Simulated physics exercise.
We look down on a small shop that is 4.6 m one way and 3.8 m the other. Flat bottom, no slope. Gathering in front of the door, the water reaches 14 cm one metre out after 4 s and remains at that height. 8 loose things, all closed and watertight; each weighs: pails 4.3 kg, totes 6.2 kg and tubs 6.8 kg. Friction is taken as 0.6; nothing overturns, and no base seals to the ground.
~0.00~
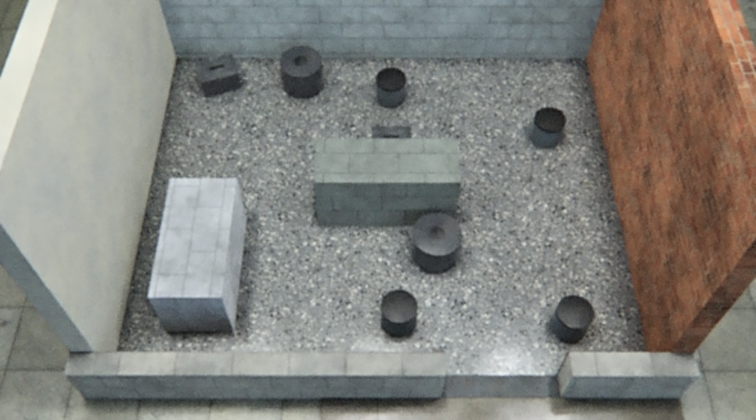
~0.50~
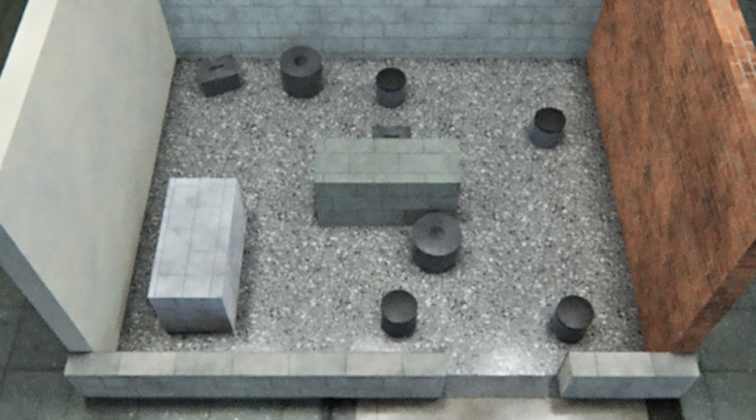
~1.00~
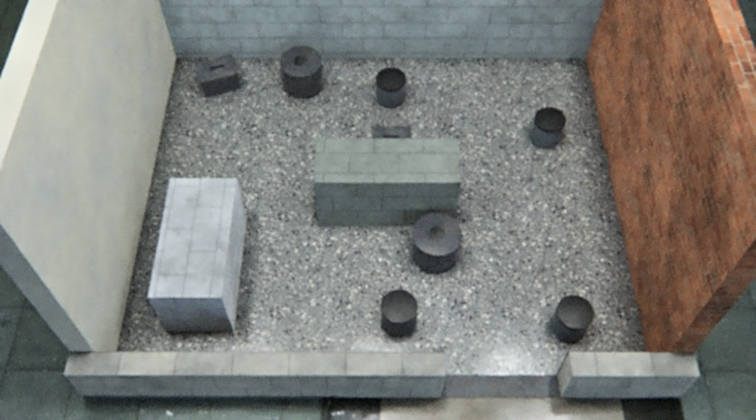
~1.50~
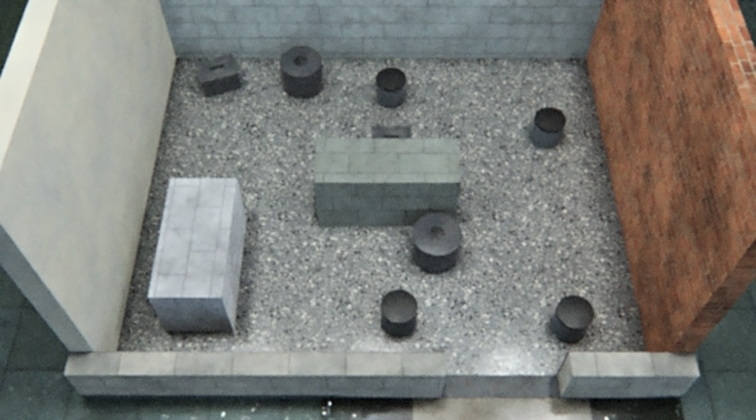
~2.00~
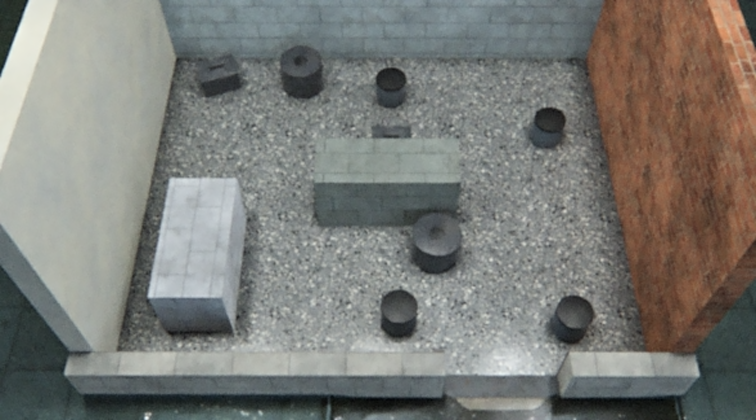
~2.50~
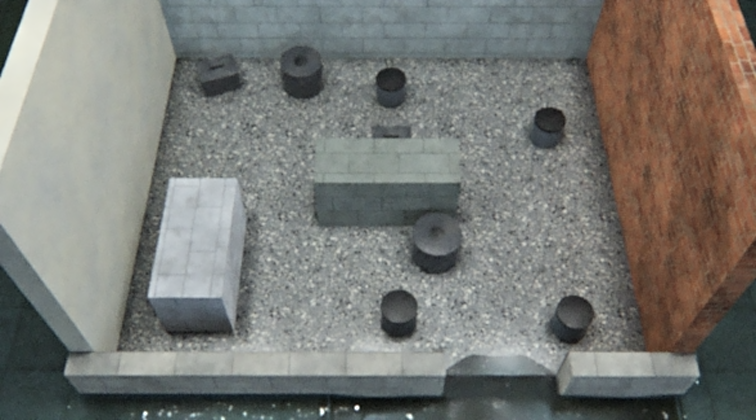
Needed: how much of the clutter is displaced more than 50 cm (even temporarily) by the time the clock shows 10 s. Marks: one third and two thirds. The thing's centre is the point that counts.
I'm guessing the result is few.
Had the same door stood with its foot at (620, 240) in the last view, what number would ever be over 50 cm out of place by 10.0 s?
Then 2 of them would.
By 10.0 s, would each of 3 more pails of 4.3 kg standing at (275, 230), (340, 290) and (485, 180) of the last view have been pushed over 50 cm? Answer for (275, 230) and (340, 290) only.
First one stays within it, second one stays within it.
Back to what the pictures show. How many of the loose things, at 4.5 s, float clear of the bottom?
Total: 0.
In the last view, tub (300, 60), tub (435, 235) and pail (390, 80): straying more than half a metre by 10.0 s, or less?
Within, beyond, within.
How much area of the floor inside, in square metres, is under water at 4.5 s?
At that time the wet patch spans about 3.5 m2.
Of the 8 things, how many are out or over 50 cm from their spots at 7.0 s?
Result: 0.
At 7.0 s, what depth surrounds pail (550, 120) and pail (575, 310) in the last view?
3 and 3 cm.
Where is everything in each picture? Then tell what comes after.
In the first picture, a pail at (575, 312) rests on the ground; a pail at (550, 119) rests on the ground; 0.0 m2 under water; 0 of 8 have shifted.
In the second picture, a pail at (575, 312) rests on the ground; a pail at (550, 119), on the bottom; water covers 0.0 m2; 0 of 8 have shifted.
In the third picture, a pail at (575, 312) rests on the ground; a pail at (550, 119), on the bottom; water covers 0.0 m2; 0 of 8 have shifted.
In the fourth picture, a pail at (575, 312) rests on the ground; a pail at (550, 119), on the bottom; 0.0 m2 under water; 0 of 8 have shifted.
In the fifth picture, a pail at (575, 312), on the bottom; a pail at (550, 119) rests on the ground; water covers 0.0 m2; 0 of 8 have shifted.
In the sixth picture, a pail at (575, 312) rests on the ground; a pail at (550, 119) rests on the ground; 0.1 m2 under water; 0 of 8 have shifted.
After 3.5 s 0 of 8 are over 50 cm from their spots; 0 afloat.
After 4.5 s 0 of 8 are over 50 cm from their spots; 0 afloat.
After 7.0 s 0 of 8 are over 50 cm from their spots; 1 afloat.
After 10.0 s 1 of 8 are over 50 cm from their spots, and 1 have been at some point; 1 afloat.
